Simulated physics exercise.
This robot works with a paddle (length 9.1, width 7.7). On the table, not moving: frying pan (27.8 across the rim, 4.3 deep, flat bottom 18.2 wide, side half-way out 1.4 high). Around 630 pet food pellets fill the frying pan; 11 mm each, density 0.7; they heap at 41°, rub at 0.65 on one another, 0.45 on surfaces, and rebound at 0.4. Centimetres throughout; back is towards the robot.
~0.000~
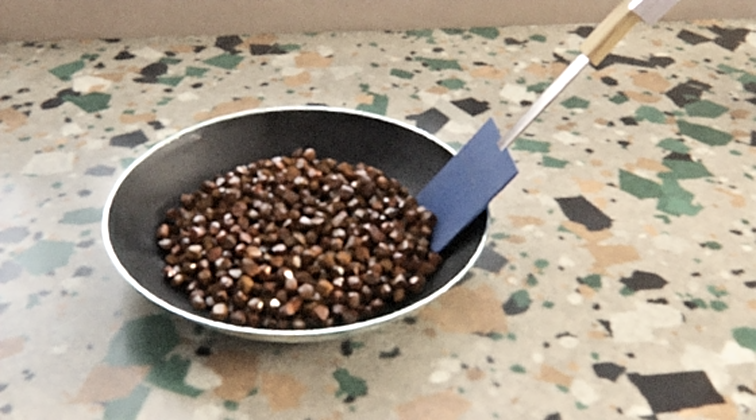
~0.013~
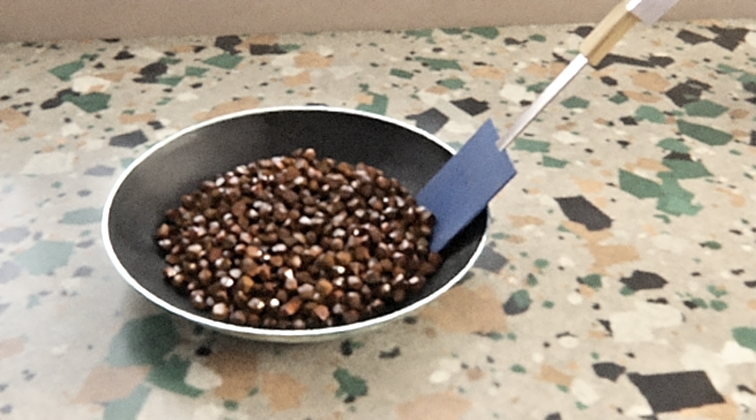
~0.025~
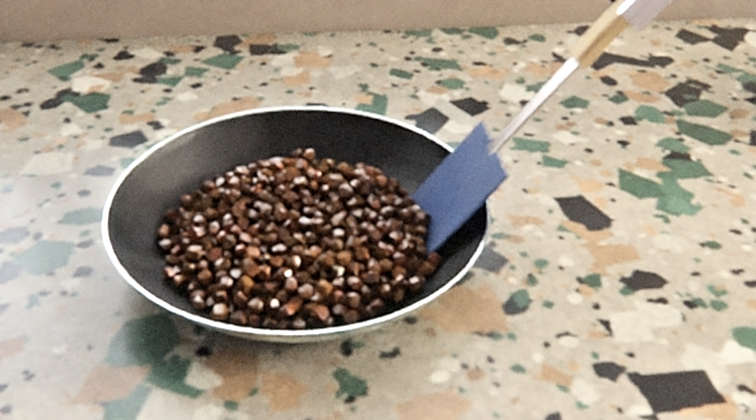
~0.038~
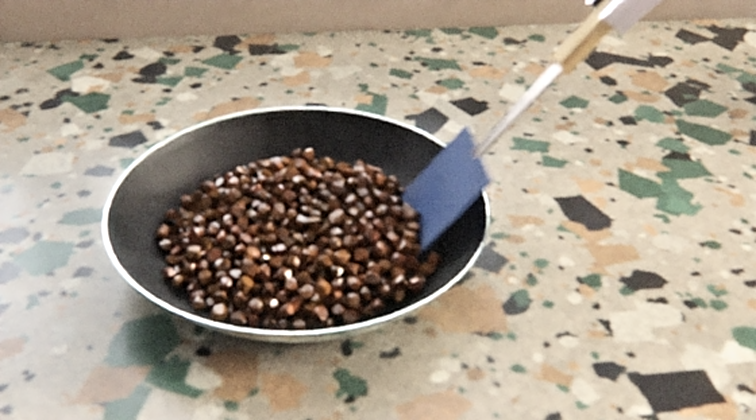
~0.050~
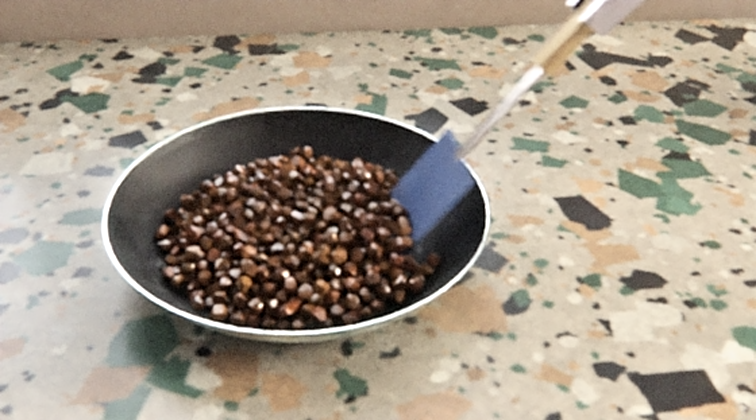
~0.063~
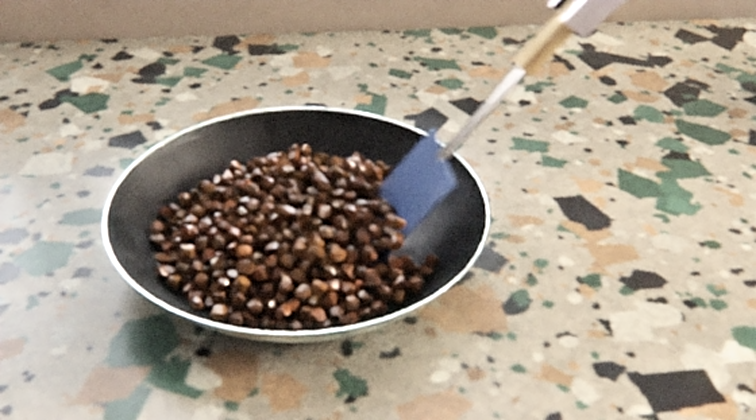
On a speckled terrazzo surface, a black frying pan with a pale rim holds a heap of small brown pellets, a blue paddle resting at its right side. The paddle stays still at first, then slides left into the pellets, pushing the nearest ones slightly leftward while the pan stays put.
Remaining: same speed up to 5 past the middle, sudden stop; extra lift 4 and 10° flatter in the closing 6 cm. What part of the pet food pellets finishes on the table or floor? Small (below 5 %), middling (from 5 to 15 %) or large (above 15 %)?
On the table or floor the share is middling, from 5 to 15 %.
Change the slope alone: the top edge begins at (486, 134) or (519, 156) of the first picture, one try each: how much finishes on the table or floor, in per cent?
About 10 and 10 per cent.
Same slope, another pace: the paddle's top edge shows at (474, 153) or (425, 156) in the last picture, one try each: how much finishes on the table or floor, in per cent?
About 0 and 15 per cent.
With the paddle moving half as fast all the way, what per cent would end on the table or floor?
It would be near 0 per cent.
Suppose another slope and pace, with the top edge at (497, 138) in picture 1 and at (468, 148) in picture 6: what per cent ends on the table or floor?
About 0 per cent.
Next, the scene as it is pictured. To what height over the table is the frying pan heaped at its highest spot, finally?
About 5.0 cm.
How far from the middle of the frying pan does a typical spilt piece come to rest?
Some 28 cm.
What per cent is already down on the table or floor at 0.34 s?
Roughly 10 per cent.
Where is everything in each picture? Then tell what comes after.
In the first frame, paddle top edge at (505, 143), sloping 53°; upper third of the load around (301, 218), from x 160 to 435, top at y 155; 628 in the frying pan.
In the second frame, paddle top edge at (503, 144), sloping 53°; upper third of the load around (301, 218), from x 160 to 435, top at y 155.
In the third frame, paddle top edge at (495, 147), sloping 53°; upper third of the load around (302, 217), from x 160 to 435, top at y 155.
In the fourth frame, paddle top edge at (479, 152), sloping 53°; upper third of the load around (307, 217), from x 160 to 435, top at y 155.
In the fifth frame, paddle top edge at (461, 154), sloping 53°; upper third of the load around (306, 216), from x 160 to 435, top at y 155.
In the sixth frame, paddle top edge at (444, 155), sloping 53°; upper third of the load around (302, 212), from x 155 to 430, top at y 150; 628 in the frying pan.
By 0.09 s, sloping 53°, highest piece 6 above the table; 628 in the frying pan.
By 0.12 s, sloping 49°, highest piece 7 above the table; 628 in the frying pan.
By 0.34 s, sloping 43°, highest piece 5 above the table; 564 in the frying pan, 63 on the table or floor, 1 on the blade or in flight.
By 1.39 s, sloping 43°, highest piece 5 above the table; 564 in the frying pan, 64 on the table or floor.
Final count, 564 in the frying pan, 64 on the table or floor. That is 10 % on the table or floor.
